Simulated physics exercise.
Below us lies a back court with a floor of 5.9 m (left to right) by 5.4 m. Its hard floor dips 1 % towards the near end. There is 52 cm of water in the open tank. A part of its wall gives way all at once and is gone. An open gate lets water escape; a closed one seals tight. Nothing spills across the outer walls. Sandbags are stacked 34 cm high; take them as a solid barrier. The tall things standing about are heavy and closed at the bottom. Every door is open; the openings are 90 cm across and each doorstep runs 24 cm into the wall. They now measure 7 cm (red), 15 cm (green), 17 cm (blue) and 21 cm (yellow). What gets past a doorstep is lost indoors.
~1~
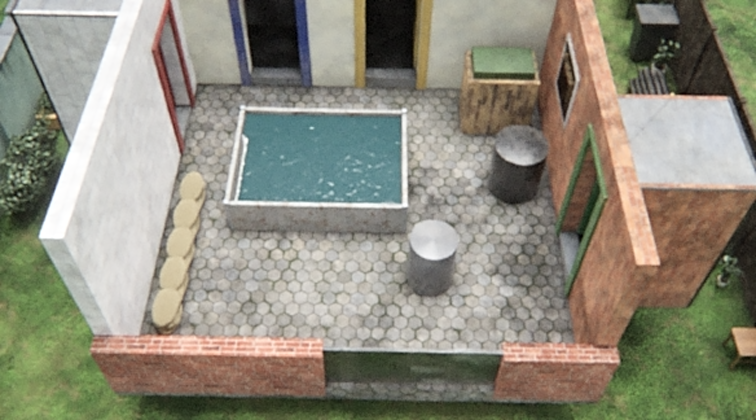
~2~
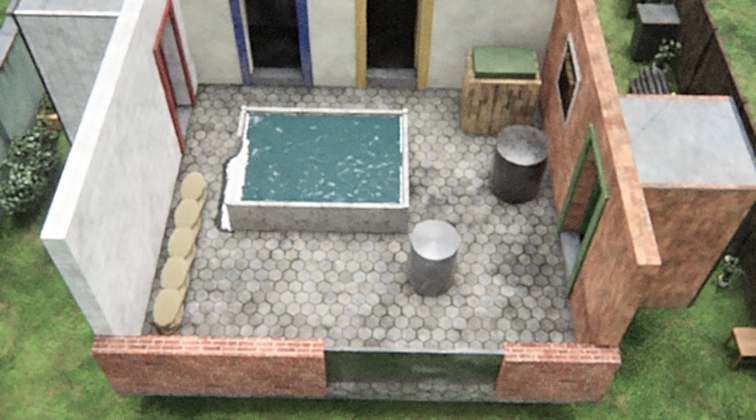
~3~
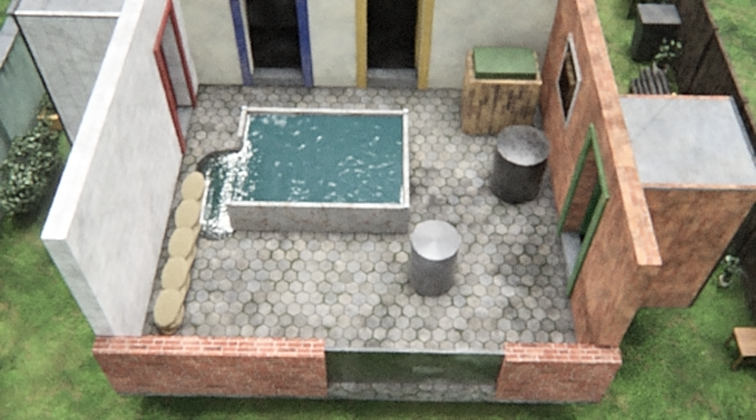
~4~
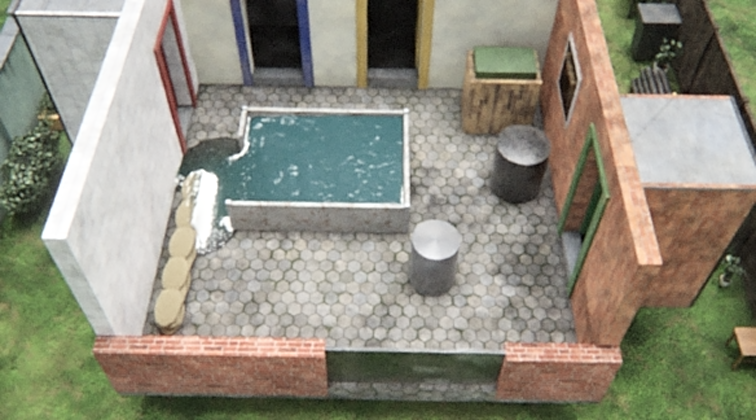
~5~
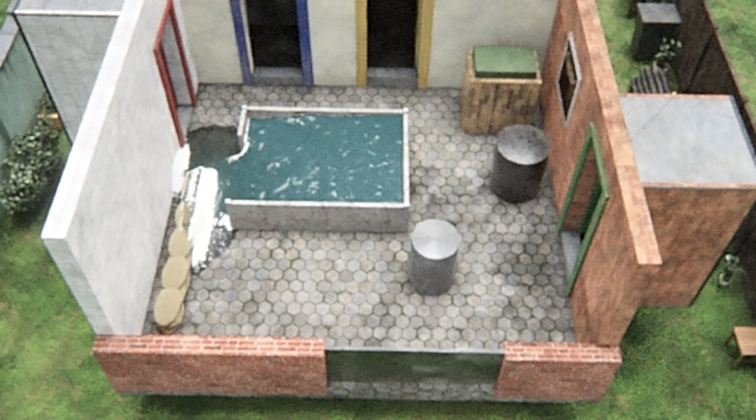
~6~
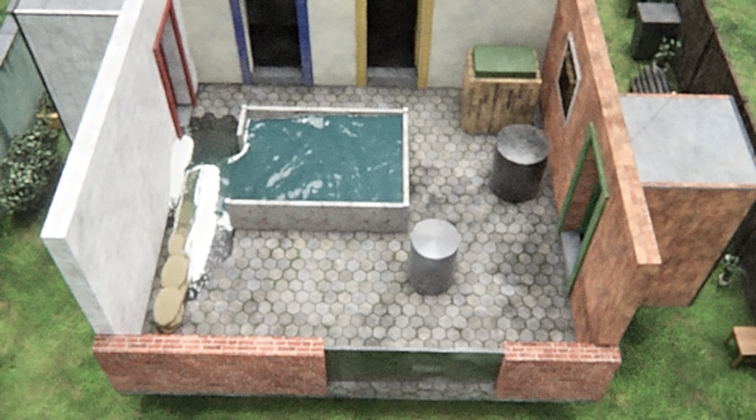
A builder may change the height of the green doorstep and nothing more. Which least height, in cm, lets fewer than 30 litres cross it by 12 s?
At least 6 cm or so.
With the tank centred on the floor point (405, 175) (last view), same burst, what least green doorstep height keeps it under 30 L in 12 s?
Then roughly 6.0 cm.
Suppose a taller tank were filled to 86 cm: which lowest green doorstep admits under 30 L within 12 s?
Then roughly 14.0 cm.
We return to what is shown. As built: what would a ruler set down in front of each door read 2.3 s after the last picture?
Depths in cm: Red 15, green 0, blue 12, yellow 3.
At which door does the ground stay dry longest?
Last comes the green one.
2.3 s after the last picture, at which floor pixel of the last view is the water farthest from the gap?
Around (504, 373).
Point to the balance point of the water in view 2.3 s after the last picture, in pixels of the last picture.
At about (278, 201).
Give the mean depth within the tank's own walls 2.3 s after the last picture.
About 26 cm.
Then, 0.7 s after the last picture water covers 25 % of the floor, deepest (42 cm) near (205, 214); it has not reached the green door.
Then, 2.3 s after the last picture water covers 45 % of the floor, deepest (32 cm) near (134, 366); it has not reached the green door.
Then, 11.3 s after the last picture water covers 95 % of the floor, deepest (14 cm) near (573, 374); 9 cm at the green door, 0 litres in over its 15 cm doorstep.
At the green door as built, the water peaked near 10 cm, 9.9 s after the last picture.
Run again over the same 12 s with other heights there, 36 litres in over 5.5 cm, 23 litres over 6.5 cm. The limit of 30 litres is kept from about 6 cm up.
